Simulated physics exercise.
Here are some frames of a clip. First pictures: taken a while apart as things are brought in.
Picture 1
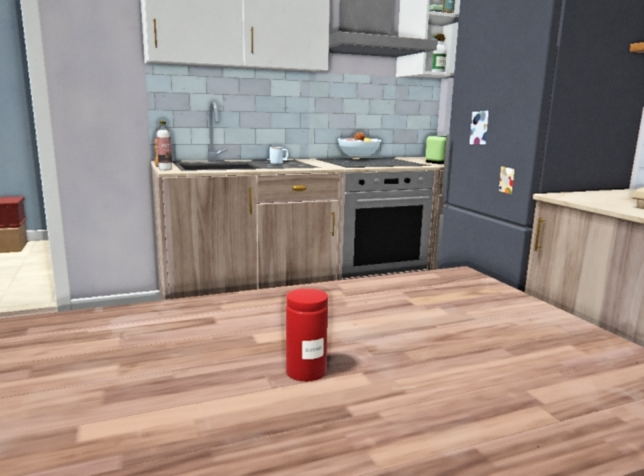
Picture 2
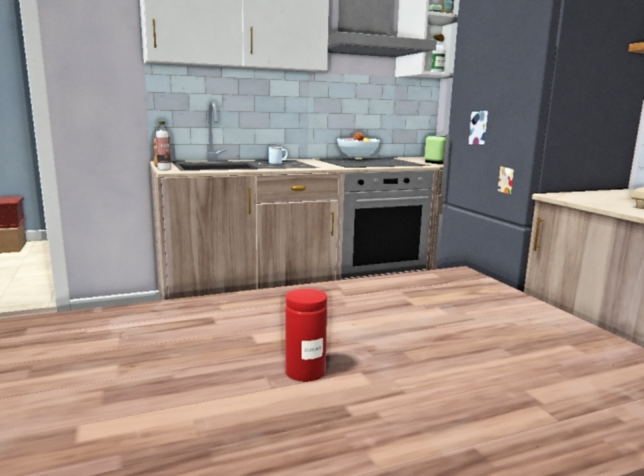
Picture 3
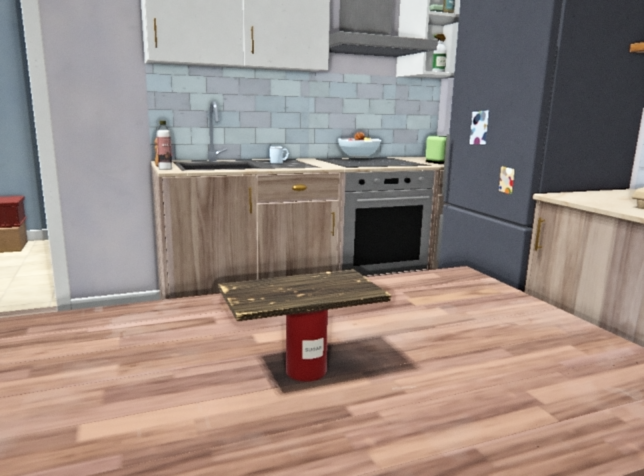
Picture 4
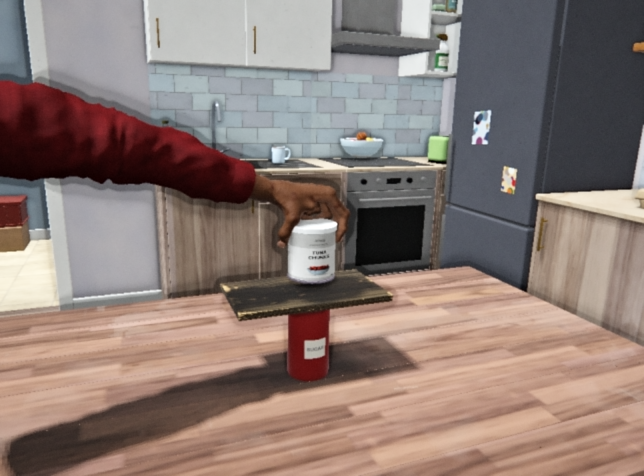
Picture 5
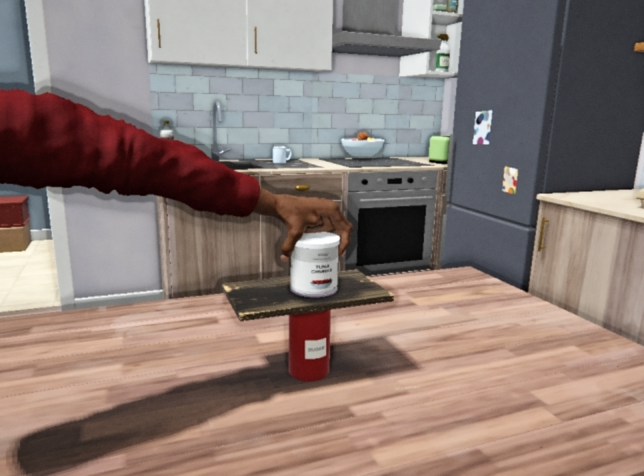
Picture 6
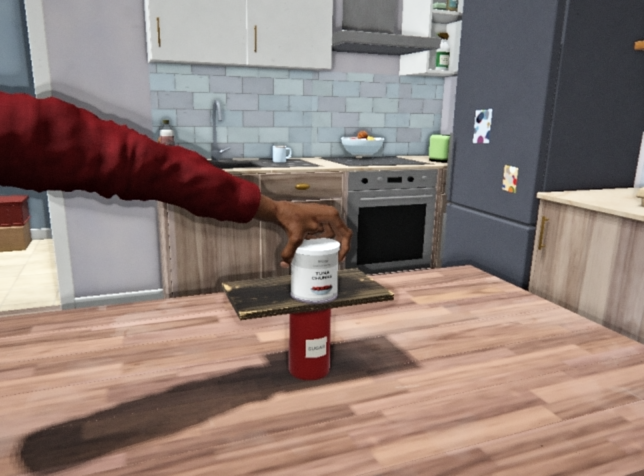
To begin with, a red jar stands alone on a wooden surface in a kitchen. A dark wooden board then appears lying across the top of the jar. Next, a hand in a red sleeve reaches in from the left and lowers a white tin onto the board, keeping hold of it.
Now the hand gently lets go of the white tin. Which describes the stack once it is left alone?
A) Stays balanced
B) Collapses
The answer is A.
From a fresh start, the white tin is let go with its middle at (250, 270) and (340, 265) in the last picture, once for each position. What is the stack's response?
Trial 1 - collapsed; trial 2 - stable.
Then, 0.50 s on from there, no change.
Then, 1.30 s on from there, white tin resting near (315, 270).
In the end, all 3 unmoved. At the end, from the last picture's camera, white tin near (315, 270). The stack stays up.
